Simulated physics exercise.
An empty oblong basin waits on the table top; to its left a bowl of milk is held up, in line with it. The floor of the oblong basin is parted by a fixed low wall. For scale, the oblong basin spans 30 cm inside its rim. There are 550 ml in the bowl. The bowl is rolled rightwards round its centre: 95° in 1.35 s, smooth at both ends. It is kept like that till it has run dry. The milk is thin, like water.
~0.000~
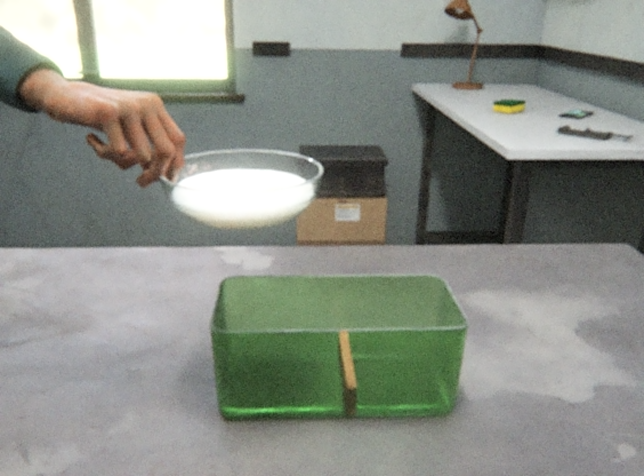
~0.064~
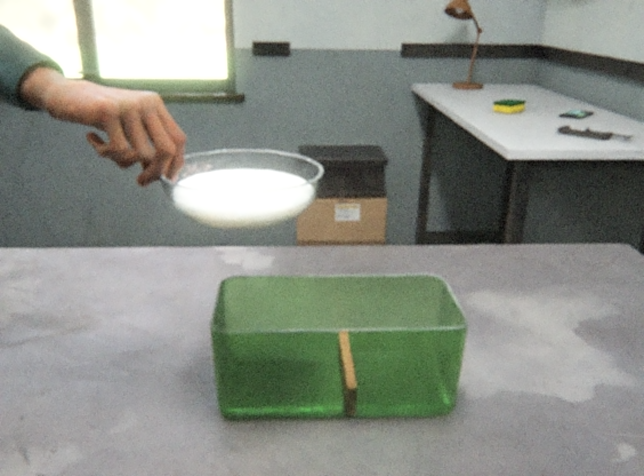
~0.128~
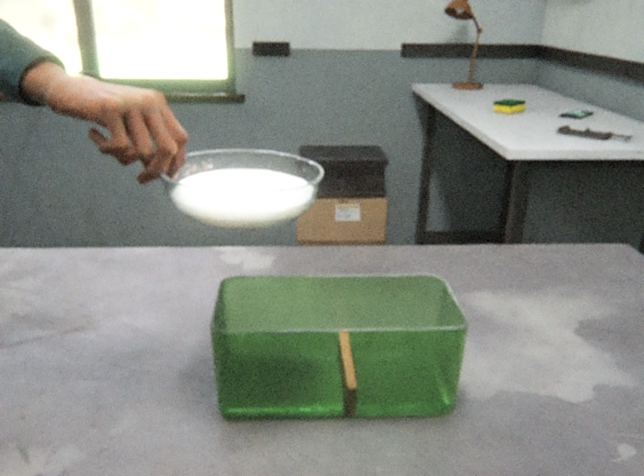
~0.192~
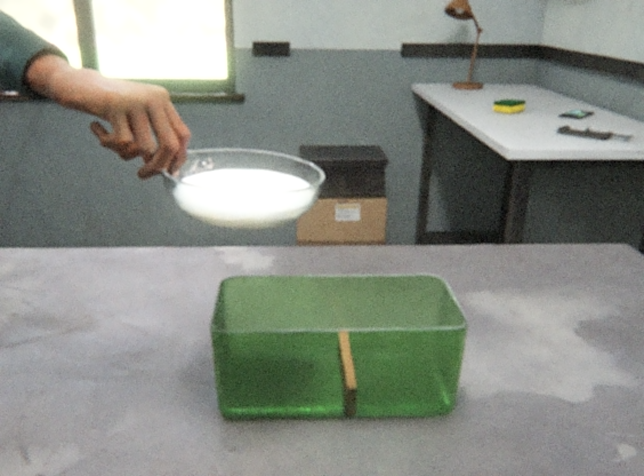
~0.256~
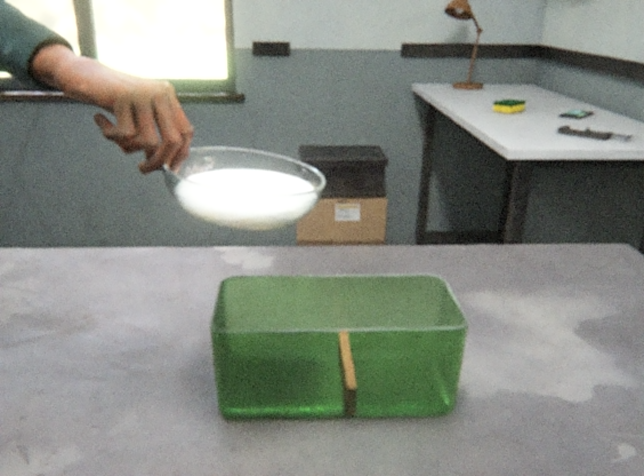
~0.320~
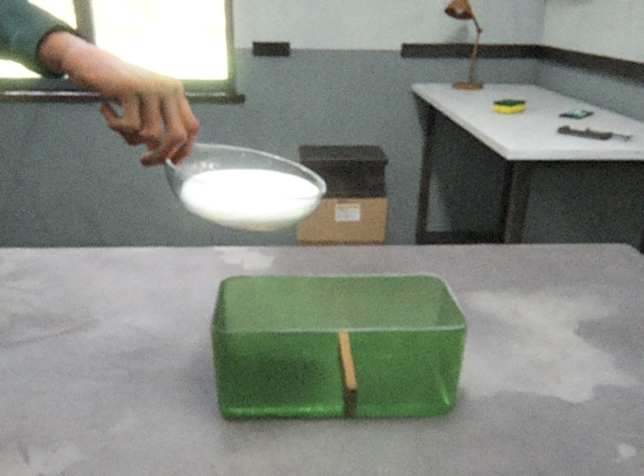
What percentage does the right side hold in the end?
Roughly 66 per cent is past the wall.
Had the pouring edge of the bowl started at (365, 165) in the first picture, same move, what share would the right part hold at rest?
Then about 90 per cent.
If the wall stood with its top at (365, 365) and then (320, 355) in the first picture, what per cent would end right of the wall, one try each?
First 40, then 85 per cent.
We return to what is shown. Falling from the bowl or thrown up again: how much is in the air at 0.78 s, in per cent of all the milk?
About 34 per cent.
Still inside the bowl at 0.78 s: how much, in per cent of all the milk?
About 38 per cent.
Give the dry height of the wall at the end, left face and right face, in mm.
Some 32 mm on the left and 20 mm on the right.
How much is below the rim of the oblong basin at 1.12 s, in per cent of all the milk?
Some 94 per cent.
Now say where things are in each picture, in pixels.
It leans 0°; its right rim is at (322, 171); the milk meets the walls at (172, 188) and (315, 187); the oblong basin's rim runs from (216, 303) to (455, 300); the wall's top is at (347, 358), in the first picture.
It leans 1°; its right rim is at (322, 171); the milk meets the walls at (172, 187) and (315, 188), in the second picture.
It leans 2°; its right rim is at (322, 173); the milk meets the walls at (173, 186) and (315, 188), in the third picture.
It leans 5°; its right rim is at (323, 177); the milk meets the walls at (174, 185) and (315, 190), in the fourth picture.
It leans 8°; its right rim is at (324, 182); the milk meets the walls at (176, 184) and (317, 190), in the fifth picture.
It leans 13°; its right rim is at (324, 187); the milk meets the walls at (179, 185) and (320, 190), in the sixth picture.
By 0.78 s the tilt is 59° and 37 per cent is still to pour, 4 is left of the wall and 25 right of it.
By 1.12 s the tilt is 88° and 2 per cent is still to pour, 27 is left of the wall and 66 right of it.
By 1.47 s the tilt is 95° and 0 per cent is still to pour, 33 is left of the wall and 66 right of it.
By 1.85 s the tilt is 95° and 0 per cent is still to pour, 33 is left of the wall and 66 right of it.
At rest 33 per cent lies left of the wall, 66 right of it and 1 outside.
